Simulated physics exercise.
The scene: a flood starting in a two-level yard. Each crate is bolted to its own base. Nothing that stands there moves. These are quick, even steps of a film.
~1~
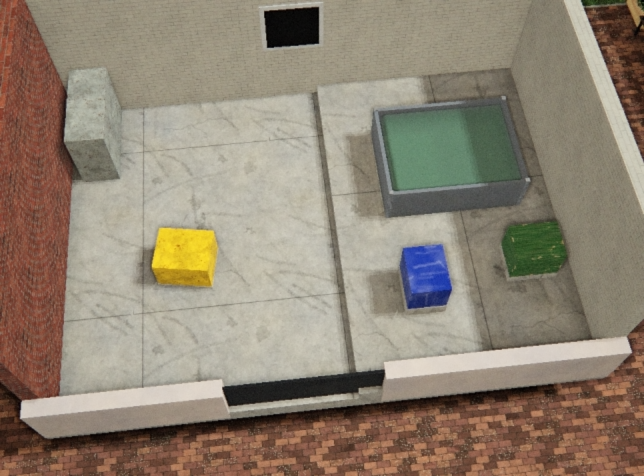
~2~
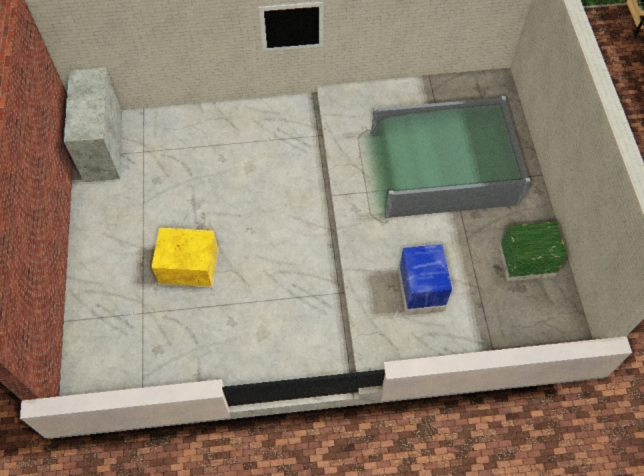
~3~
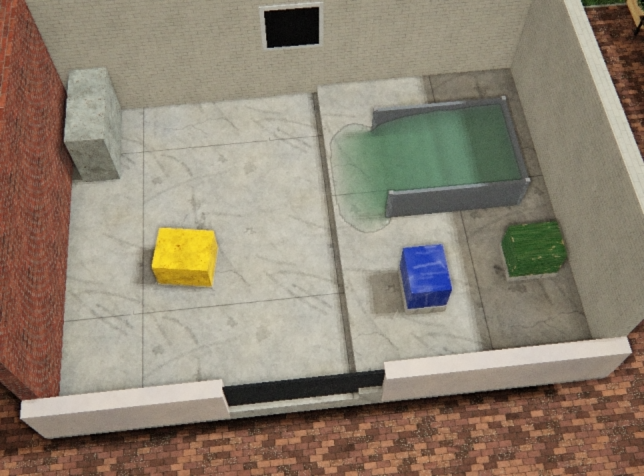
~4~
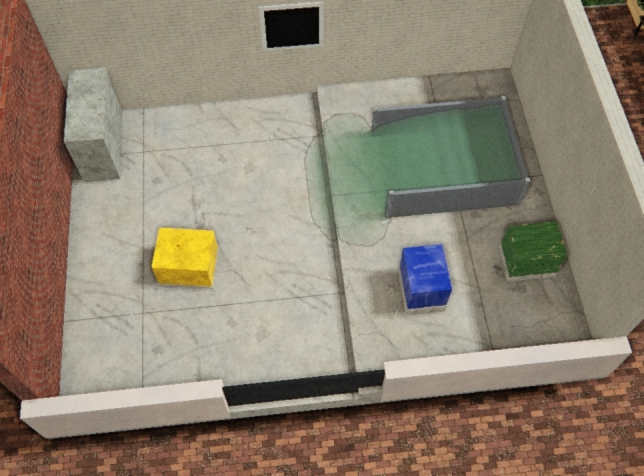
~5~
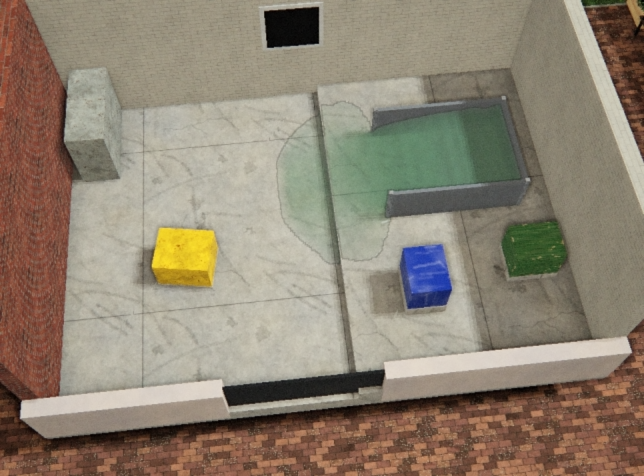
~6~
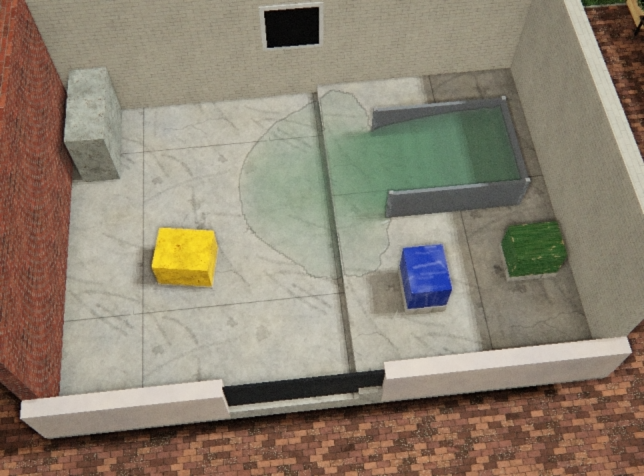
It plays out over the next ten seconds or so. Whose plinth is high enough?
The green crate keeps dry; the yellow crate is soaked; the blue crate keeps dry.
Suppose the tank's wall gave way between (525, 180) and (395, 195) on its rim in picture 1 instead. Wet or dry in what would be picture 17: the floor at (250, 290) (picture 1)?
At that place: Wet.
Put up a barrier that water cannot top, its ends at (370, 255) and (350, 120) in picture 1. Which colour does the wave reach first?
The blue one.
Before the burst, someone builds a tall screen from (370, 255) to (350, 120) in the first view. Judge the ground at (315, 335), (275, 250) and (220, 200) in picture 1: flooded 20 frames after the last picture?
As listed: Dry, free of water, no water.
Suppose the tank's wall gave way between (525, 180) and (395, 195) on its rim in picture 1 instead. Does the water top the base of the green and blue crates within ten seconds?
One by one: The green one is wetted; the blue one ends up wet.
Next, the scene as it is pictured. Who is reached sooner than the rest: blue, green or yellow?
That is the yellow crate.
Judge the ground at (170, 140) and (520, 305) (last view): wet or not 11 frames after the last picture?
One after the other: Awash, not flooded.
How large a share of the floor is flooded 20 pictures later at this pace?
Near 60 in a hundred.
A moment on, water covers 40 % of the floor; the green crate not reached, the yellow crate water round its plinth, the blue crate not reached.
Next, water covers 50 % of the floor; the green crate not reached, the yellow crate water round its plinth, the blue crate not reached.
Then, water covers 60 % of the floor; the green crate not reached, the yellow crate water round its plinth, the blue crate not reached.
Later, water covers 65 % of the floor; the green crate not reached, the yellow crate water round its plinth, the blue crate not reached.
In the end, water covers 65 % of the floor; the green crate stayed above the water, the yellow crate was topped, the blue crate stayed above the water.
